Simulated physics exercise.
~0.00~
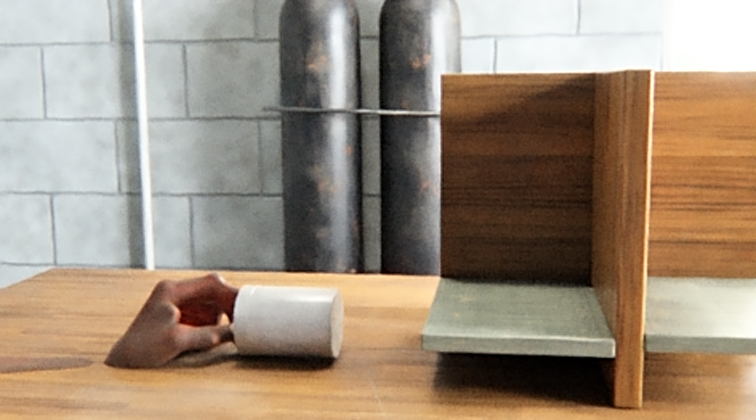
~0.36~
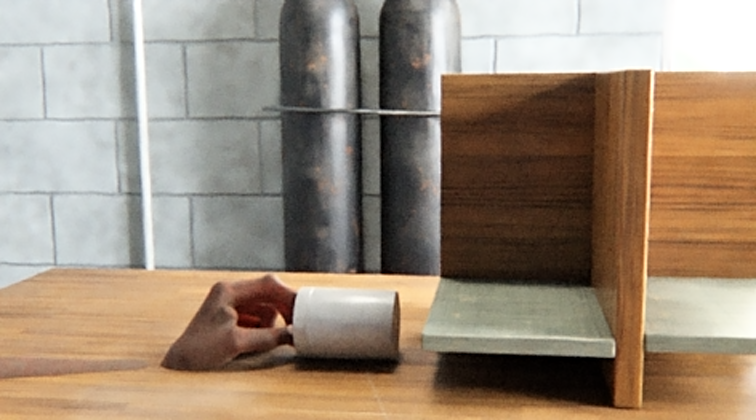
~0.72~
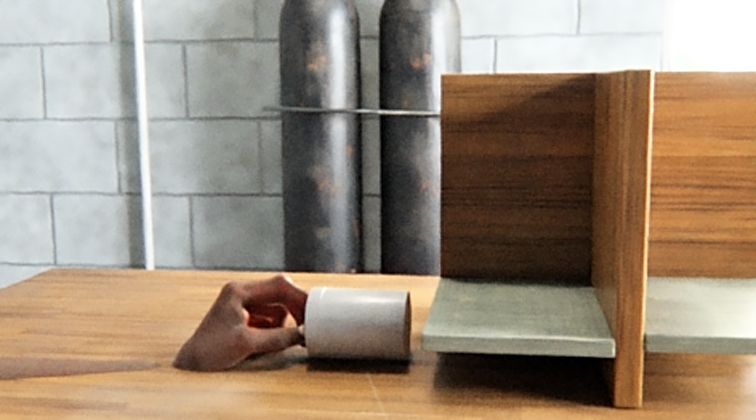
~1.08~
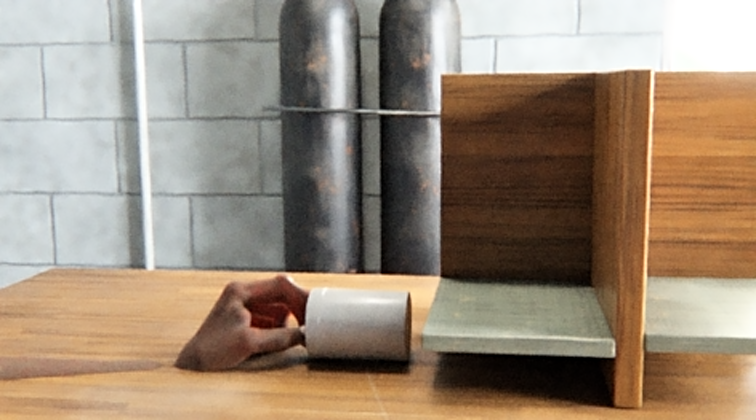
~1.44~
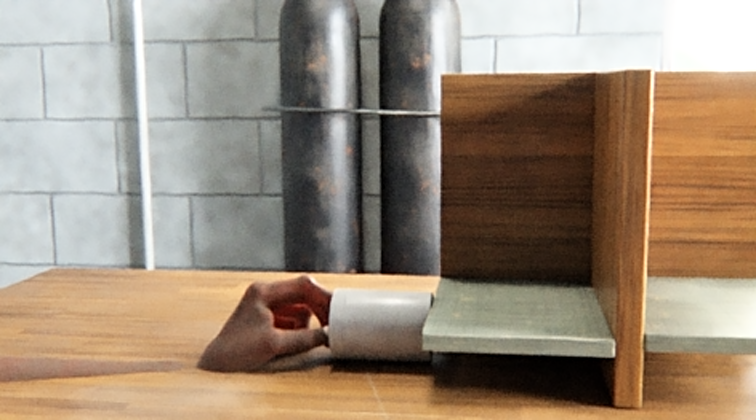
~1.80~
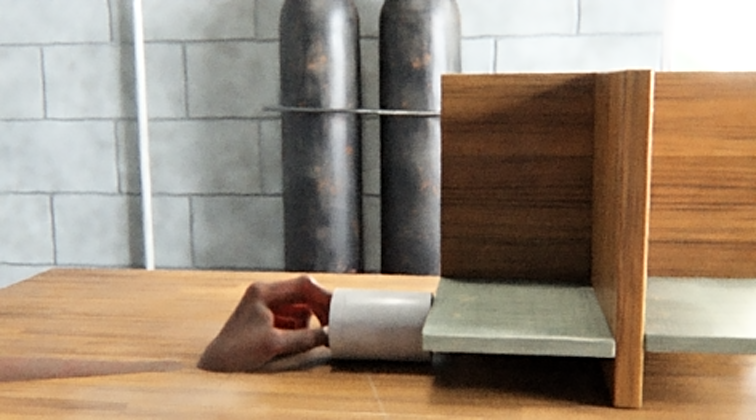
A hand pushes a white beaker on its side rightward until it stops at the low shelf.
